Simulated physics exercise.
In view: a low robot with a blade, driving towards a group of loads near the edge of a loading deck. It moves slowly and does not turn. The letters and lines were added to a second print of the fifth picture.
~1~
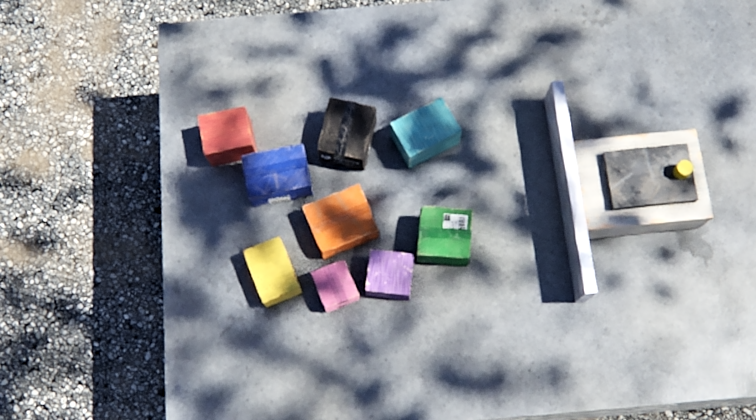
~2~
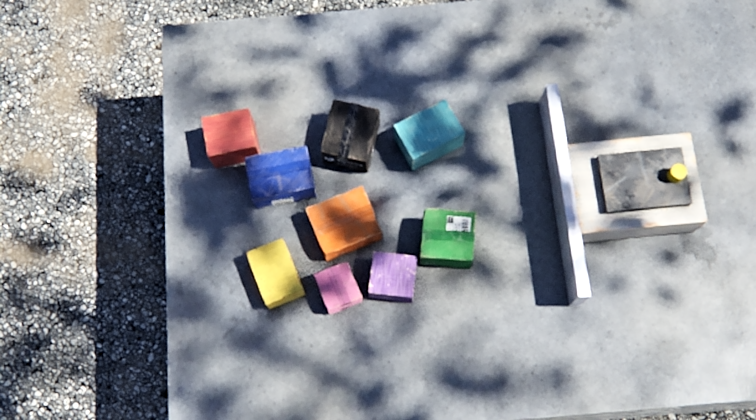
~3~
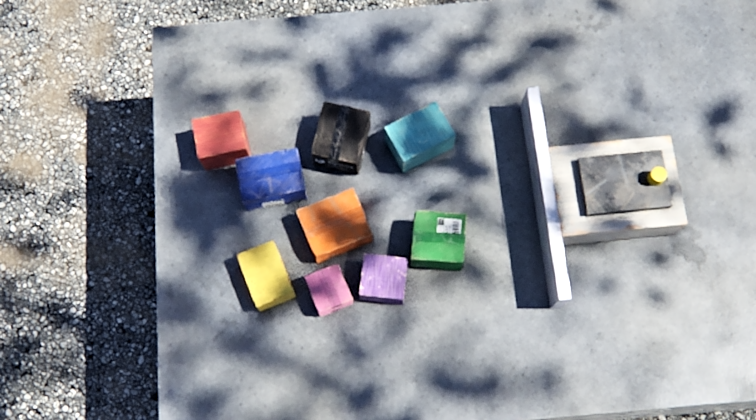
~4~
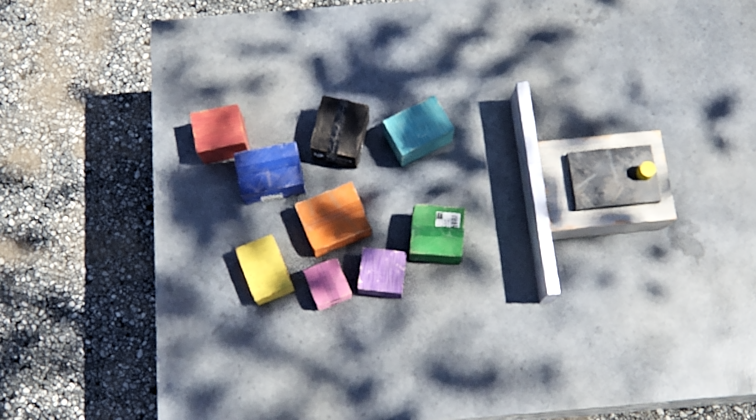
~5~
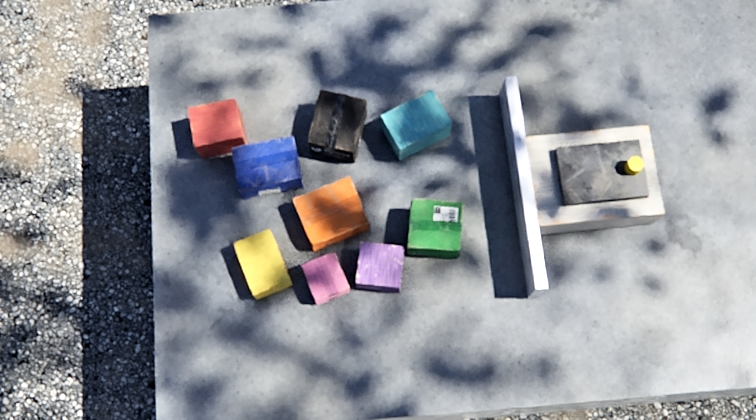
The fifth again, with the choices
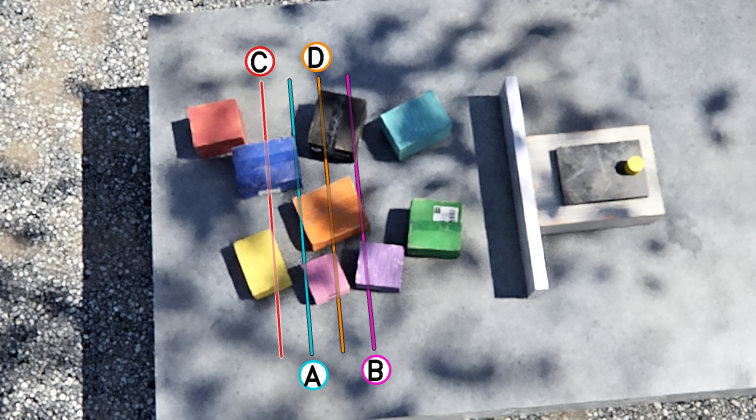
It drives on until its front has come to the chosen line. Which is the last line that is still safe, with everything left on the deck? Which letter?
A.
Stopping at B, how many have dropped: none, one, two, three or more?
The count is none.
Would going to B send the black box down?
No.
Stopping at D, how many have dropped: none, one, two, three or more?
By then, none.
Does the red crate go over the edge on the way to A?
No.
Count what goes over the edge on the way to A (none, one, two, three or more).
The count is none.
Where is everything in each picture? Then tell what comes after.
The first picture shows black box (348, 134); blue parcel (278, 176); turquoise crate (425, 134).
The second picture shows robot (638, 181); yellow crate (276, 274).
The third picture shows robot (617, 183); red crate (222, 141).
The fourth picture shows robot (607, 178); pink box (328, 284).
The fifth picture shows robot (595, 173); black box (338, 127); blue parcel (268, 168); turquoise crate (415, 126).
On the copy, A at (300, 212); B at (360, 207); C at (271, 214); D at (330, 209).
On A. First, robot (515, 180); purple crate (371, 272); turquoise crate (395, 124).
Then, robot (432, 186); blue parcel (218, 176); yellow crate (248, 269).
Finally, robot (372, 191); blue parcel (160, 182); red crate (162, 130); nothing has fallen.
By contrast, B is safe but short; C drops the blue parcel and red crate; D is safe but short.
